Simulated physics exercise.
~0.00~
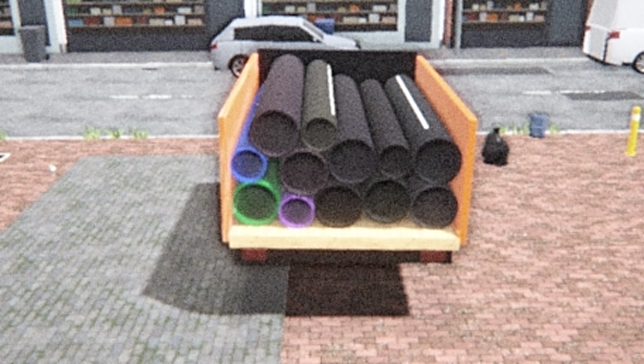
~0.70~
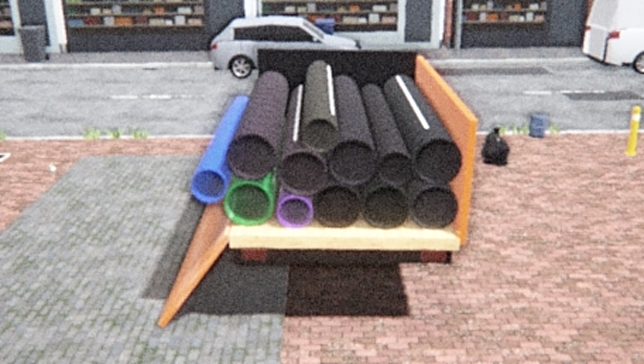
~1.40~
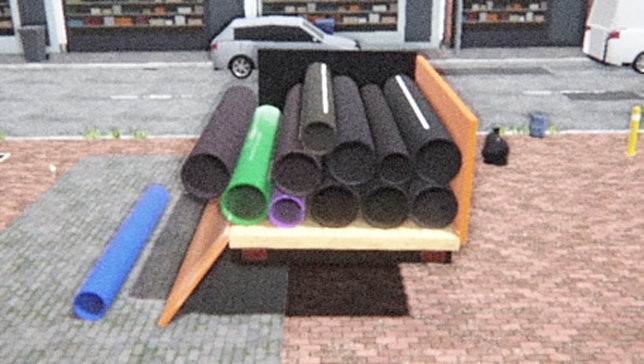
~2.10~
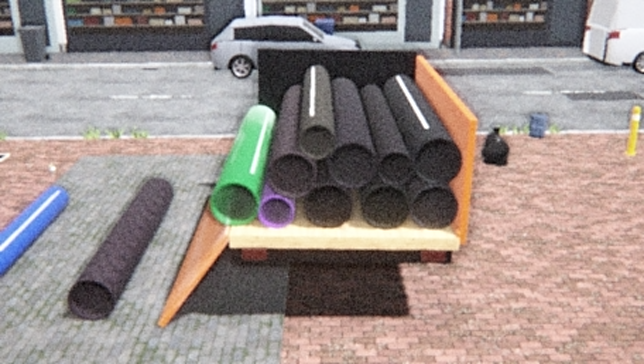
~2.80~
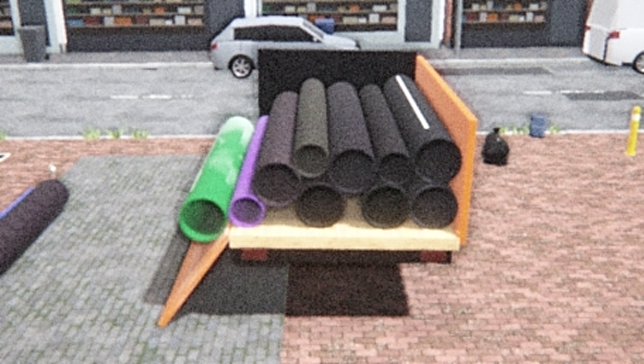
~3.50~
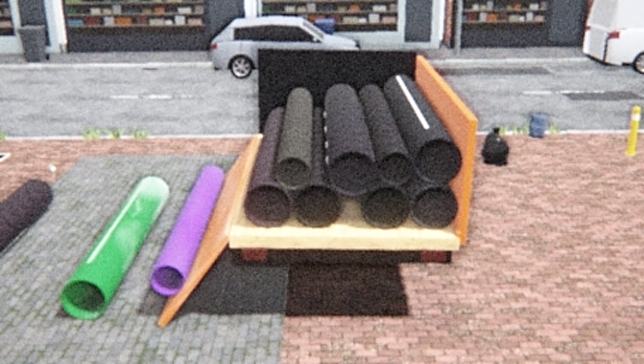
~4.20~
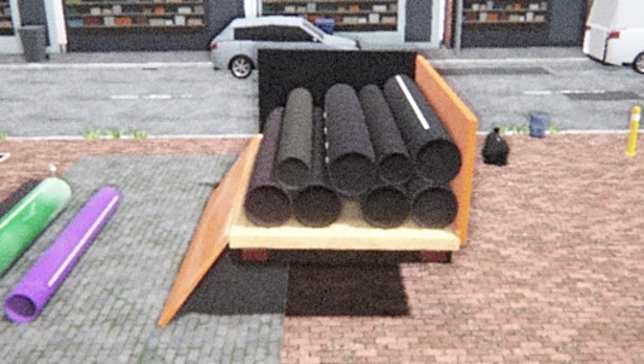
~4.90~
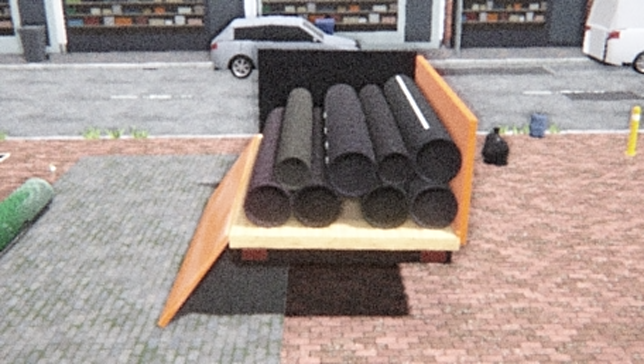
On a paved area beside a street, the left side panel of a trailer loaded with dark, blue, green and purple pipes swings down, and the blue pipe, a dark one, then the green and purple ones roll off leftward, leaving the remaining dark pipes stacked on the deck.
